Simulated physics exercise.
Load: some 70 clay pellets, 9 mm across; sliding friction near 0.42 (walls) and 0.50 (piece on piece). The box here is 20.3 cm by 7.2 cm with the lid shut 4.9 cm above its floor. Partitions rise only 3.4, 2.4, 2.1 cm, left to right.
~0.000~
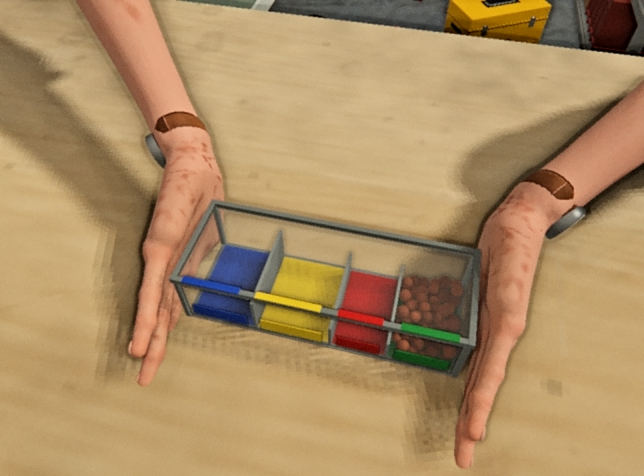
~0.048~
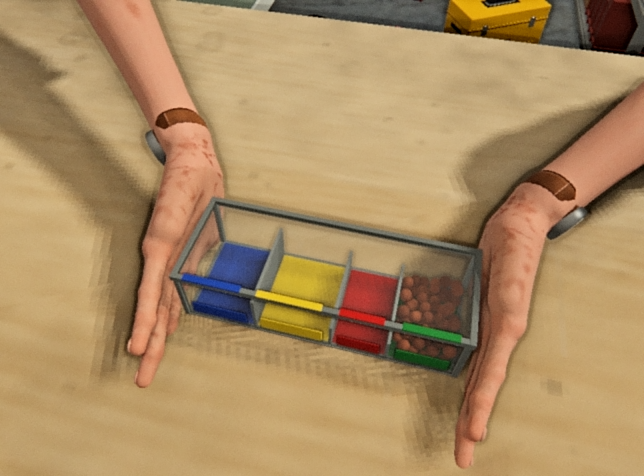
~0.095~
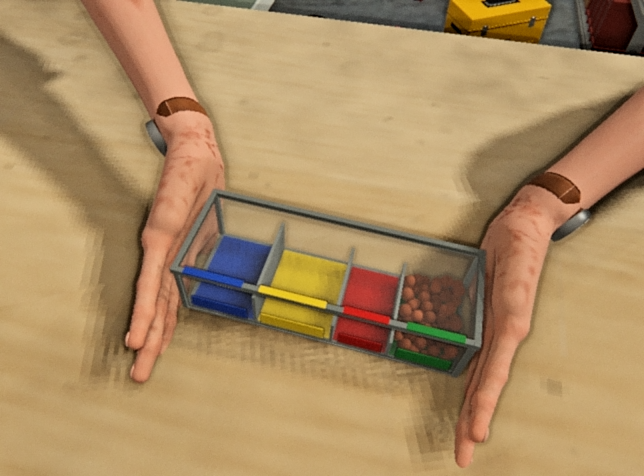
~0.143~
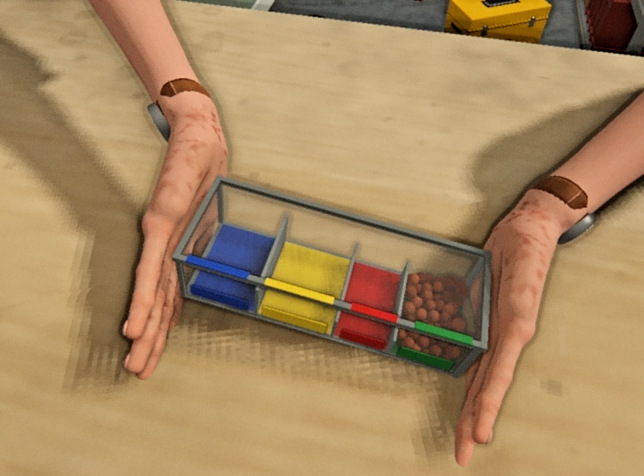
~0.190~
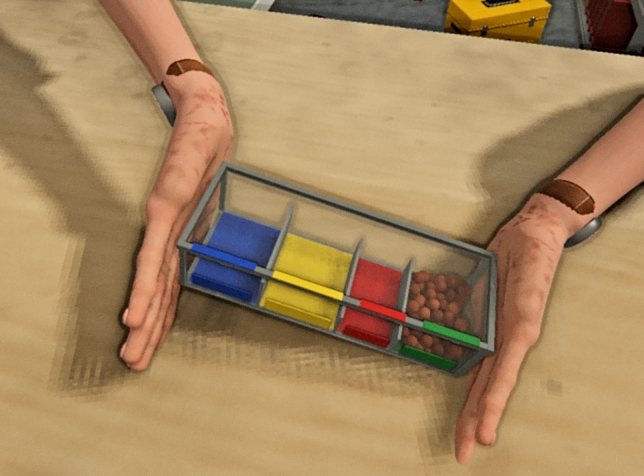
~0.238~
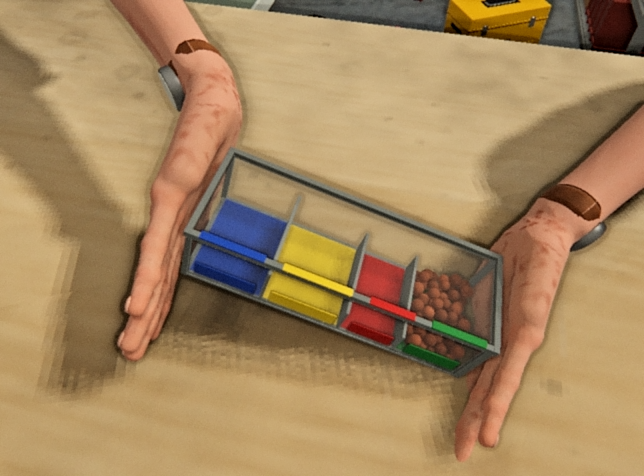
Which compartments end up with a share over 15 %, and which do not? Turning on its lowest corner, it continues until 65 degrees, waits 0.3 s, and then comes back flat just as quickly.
Red compartment not over, blue compartment not over, green compartment over, yellow compartment not over.
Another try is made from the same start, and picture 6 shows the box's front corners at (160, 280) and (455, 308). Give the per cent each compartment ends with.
Red 10 %, blue 0 %, green 80 %, yellow 5 %.
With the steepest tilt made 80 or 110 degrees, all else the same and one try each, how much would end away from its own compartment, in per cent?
Some 0 and some 0 per cent, respectively.
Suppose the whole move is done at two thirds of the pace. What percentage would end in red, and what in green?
Red 0 %, green 100 %.
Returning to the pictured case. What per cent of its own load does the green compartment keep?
Around 100 per cent of it.
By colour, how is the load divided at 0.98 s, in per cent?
Red 0, blue 0, green 100, yellow 0.
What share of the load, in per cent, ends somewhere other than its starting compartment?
That comes to close to 0 percent.
After 0.98 s, tilt 65 degrees; green 100 %.
After 1.48 s, tilt 34 degrees; green 100 %.
After 2.04 s, tilt 0 degrees; green 100 %.
In the end, at 2.3 s, red 0 %, blue 0 %, green 100 %, yellow 0 %.
